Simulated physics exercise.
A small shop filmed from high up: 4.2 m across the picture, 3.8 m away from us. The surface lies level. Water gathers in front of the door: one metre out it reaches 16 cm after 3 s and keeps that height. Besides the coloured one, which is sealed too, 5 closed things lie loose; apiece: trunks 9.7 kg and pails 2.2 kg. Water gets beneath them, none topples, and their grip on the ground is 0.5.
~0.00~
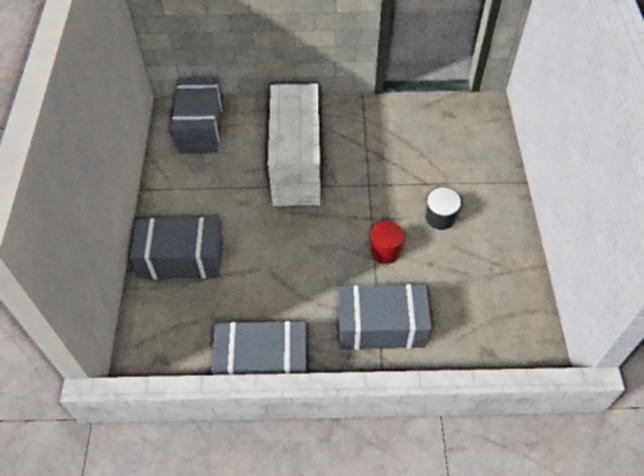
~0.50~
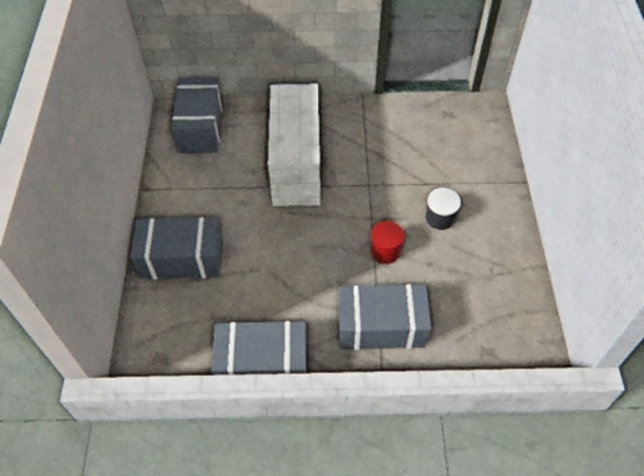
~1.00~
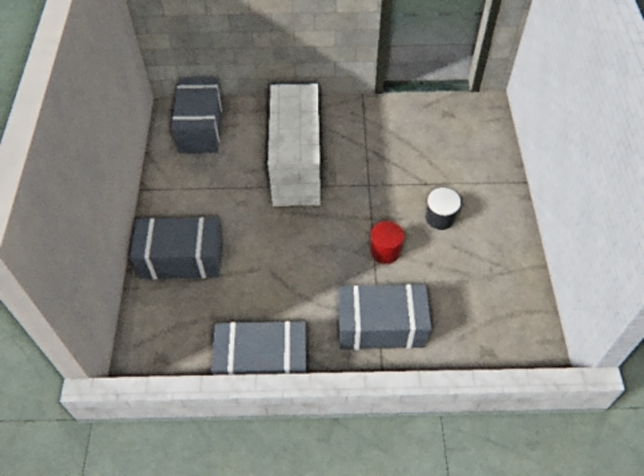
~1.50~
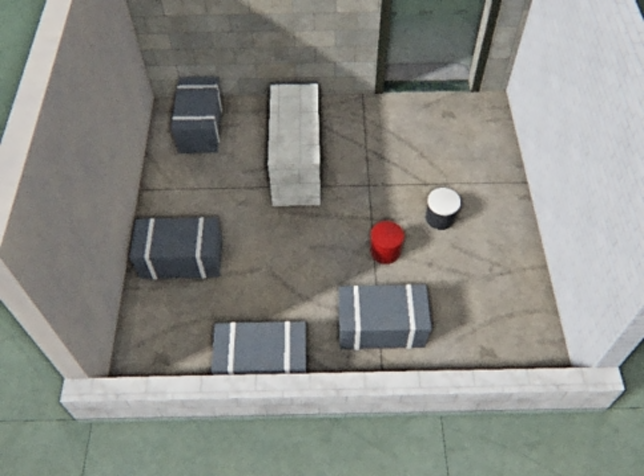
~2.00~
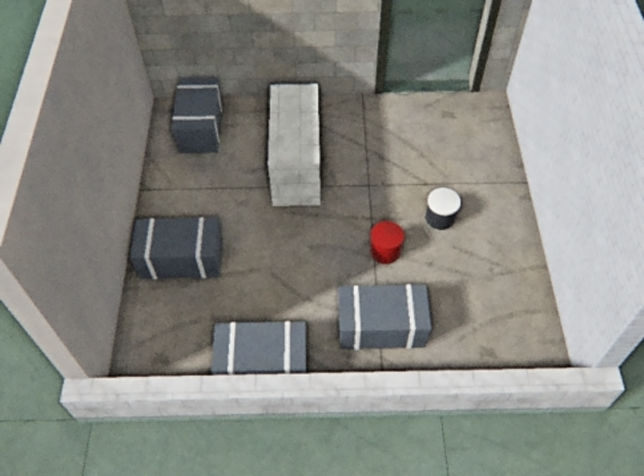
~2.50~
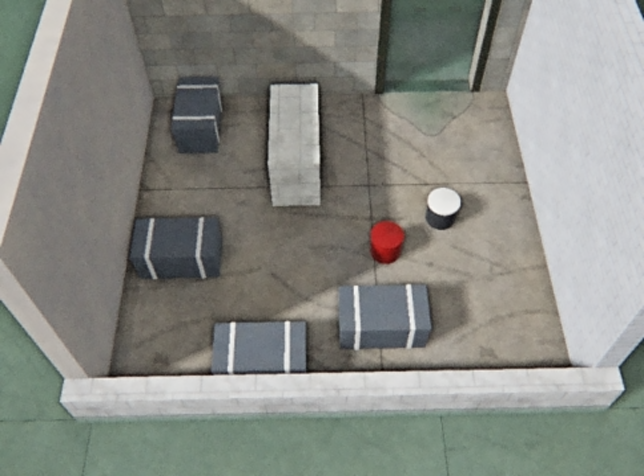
Greenish water spreading over the ground around a small walled shop, then edging through the doorway as trunks and pails stay still.
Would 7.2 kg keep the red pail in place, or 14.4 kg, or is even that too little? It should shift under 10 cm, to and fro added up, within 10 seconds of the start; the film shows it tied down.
Verdict: The smaller load will do.
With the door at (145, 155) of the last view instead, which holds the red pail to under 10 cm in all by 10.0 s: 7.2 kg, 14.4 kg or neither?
In that case the lower weight is enough.
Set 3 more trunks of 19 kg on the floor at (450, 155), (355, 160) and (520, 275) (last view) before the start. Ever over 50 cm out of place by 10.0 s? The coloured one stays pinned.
In turn: More, short of it, over.
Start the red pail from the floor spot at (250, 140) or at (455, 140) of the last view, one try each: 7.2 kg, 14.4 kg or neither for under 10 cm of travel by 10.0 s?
In turn: The smaller is enough; it takes the larger.
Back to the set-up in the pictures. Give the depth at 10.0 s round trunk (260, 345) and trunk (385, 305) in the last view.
About 9 and 7 cm.
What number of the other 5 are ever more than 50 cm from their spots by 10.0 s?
I count 3.
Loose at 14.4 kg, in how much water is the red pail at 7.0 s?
Roughly 4 cm.
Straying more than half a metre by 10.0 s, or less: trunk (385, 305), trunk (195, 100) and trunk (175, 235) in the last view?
In that order: More, under, less.
After 3.5 s the red pail would be 0 cm from its start with 7.2 kg and 0 cm from its start with 14.4 kg; 0 cm of water round it then.
After 4.5 s the red pail would be 0 cm from its start with 7.2 kg and 0 cm from its start with 14.4 kg; 4 cm of water round it then.
After 7.0 s the red pail would be 0 cm from its start with 7.2 kg and 0 cm from its start with 14.4 kg; 4 cm of water round it then.
After 10.0 s the red pail would be 0 cm from its start with 7.2 kg and 0 cm from its start with 14.4 kg; 6 cm of water round it then.
